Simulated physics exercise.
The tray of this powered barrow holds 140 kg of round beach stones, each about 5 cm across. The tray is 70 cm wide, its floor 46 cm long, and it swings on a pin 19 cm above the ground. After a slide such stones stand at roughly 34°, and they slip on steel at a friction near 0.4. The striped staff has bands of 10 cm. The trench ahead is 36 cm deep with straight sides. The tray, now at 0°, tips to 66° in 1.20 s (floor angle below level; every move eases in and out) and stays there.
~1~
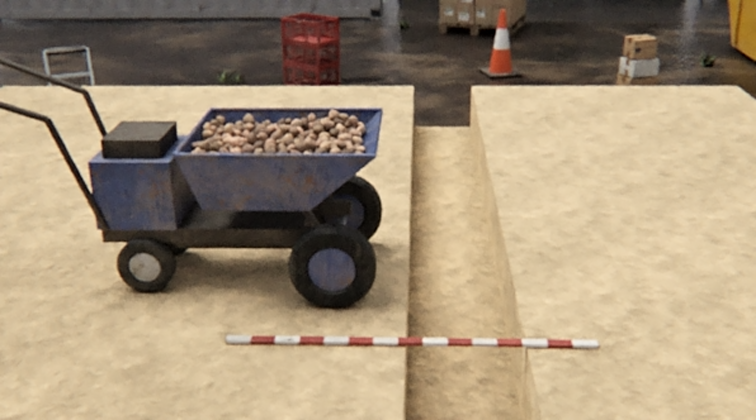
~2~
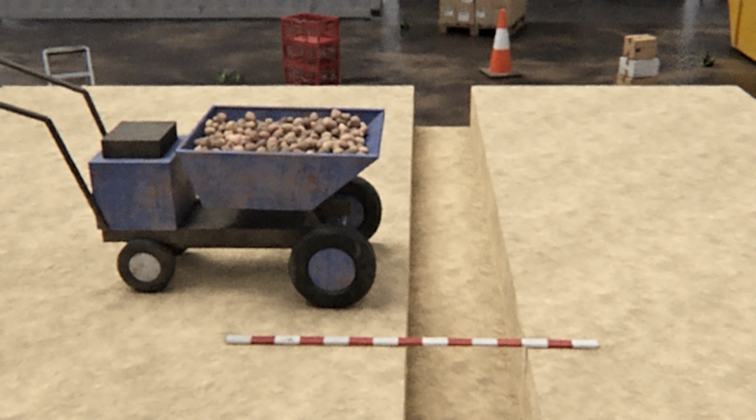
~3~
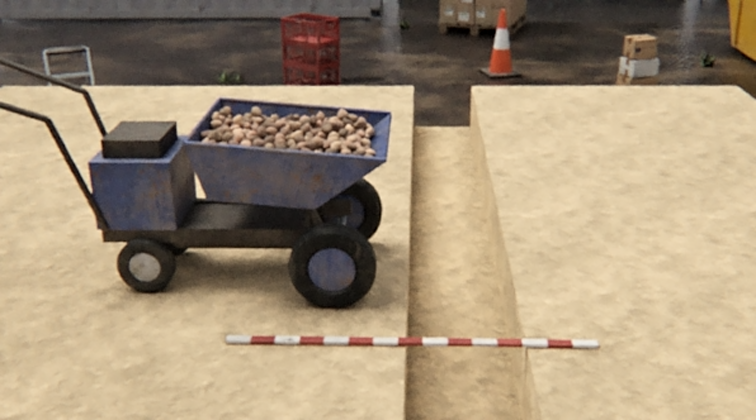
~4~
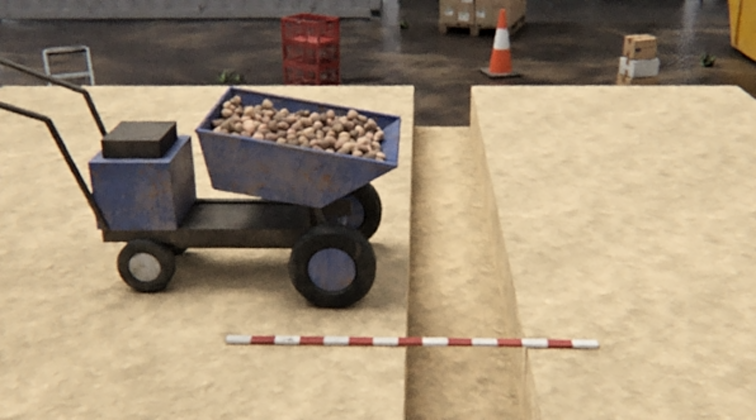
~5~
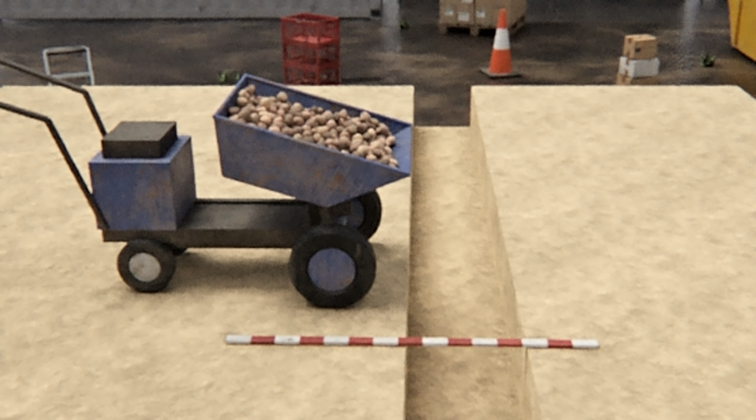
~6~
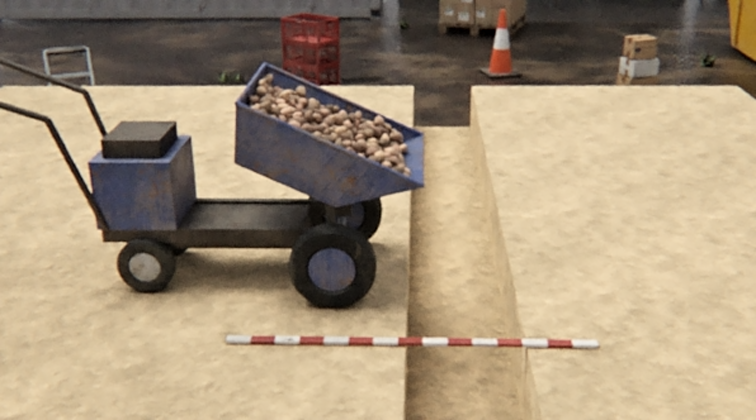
Blue tray of round stones on a powered barrow tilting steadily down to the right beside a straight-sided trench.
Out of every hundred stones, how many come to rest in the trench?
About 59 per cent.
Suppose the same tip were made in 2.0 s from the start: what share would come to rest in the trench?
Then about 70 per cent.
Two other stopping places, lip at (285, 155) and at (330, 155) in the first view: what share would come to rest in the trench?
Near 100 per cent from the first place, 100 from the second.
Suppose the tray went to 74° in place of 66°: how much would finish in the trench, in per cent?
It would be near 70 per cent.
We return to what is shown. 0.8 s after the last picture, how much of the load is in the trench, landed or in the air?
About 35 per cent by then.
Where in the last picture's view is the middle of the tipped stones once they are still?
Their middle is at about (499, 323).
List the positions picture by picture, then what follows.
In the first frame, lip at (375, 156), floor tilted 0°, highest stones at (294, 125).
In the second frame, lip at (378, 157), floor tilted 1°, highest stones at (263, 126).
In the third frame, the tray is at 5°, its lip at (386, 161); the top of the load is at (246, 120).
In the fourth frame, lip at (397, 166), floor tilted 10°, highest stones at (240, 108).
In the fifth frame, the tray is at 17°, its lip at (410, 175); the top of the load is at (253, 97).
In the sixth frame, lip at (424, 186), floor tilted 25°, highest stones at (266, 87).
Then, 0.4 s after the last picture the floor is at 56°, 100 % in the tray; the foremost stones are at (464, 214).
Then, 0.8 s after the last picture the floor is at 66°, 42 % in the tray, 37 % in the trench, 21 % past the trench; the foremost stones are at (578, 273).
Then, 1.1 s after the last picture the floor is at 66°, 8 % in the tray, 52 % in the trench, 40 % past the trench; the foremost stones are at (692, 269).
Then, 3.1 s after the last picture the floor is at 66°, 0 % in the tray, 59 % in the trench, 41 % past the trench; the foremost stones are past the picture's edge.
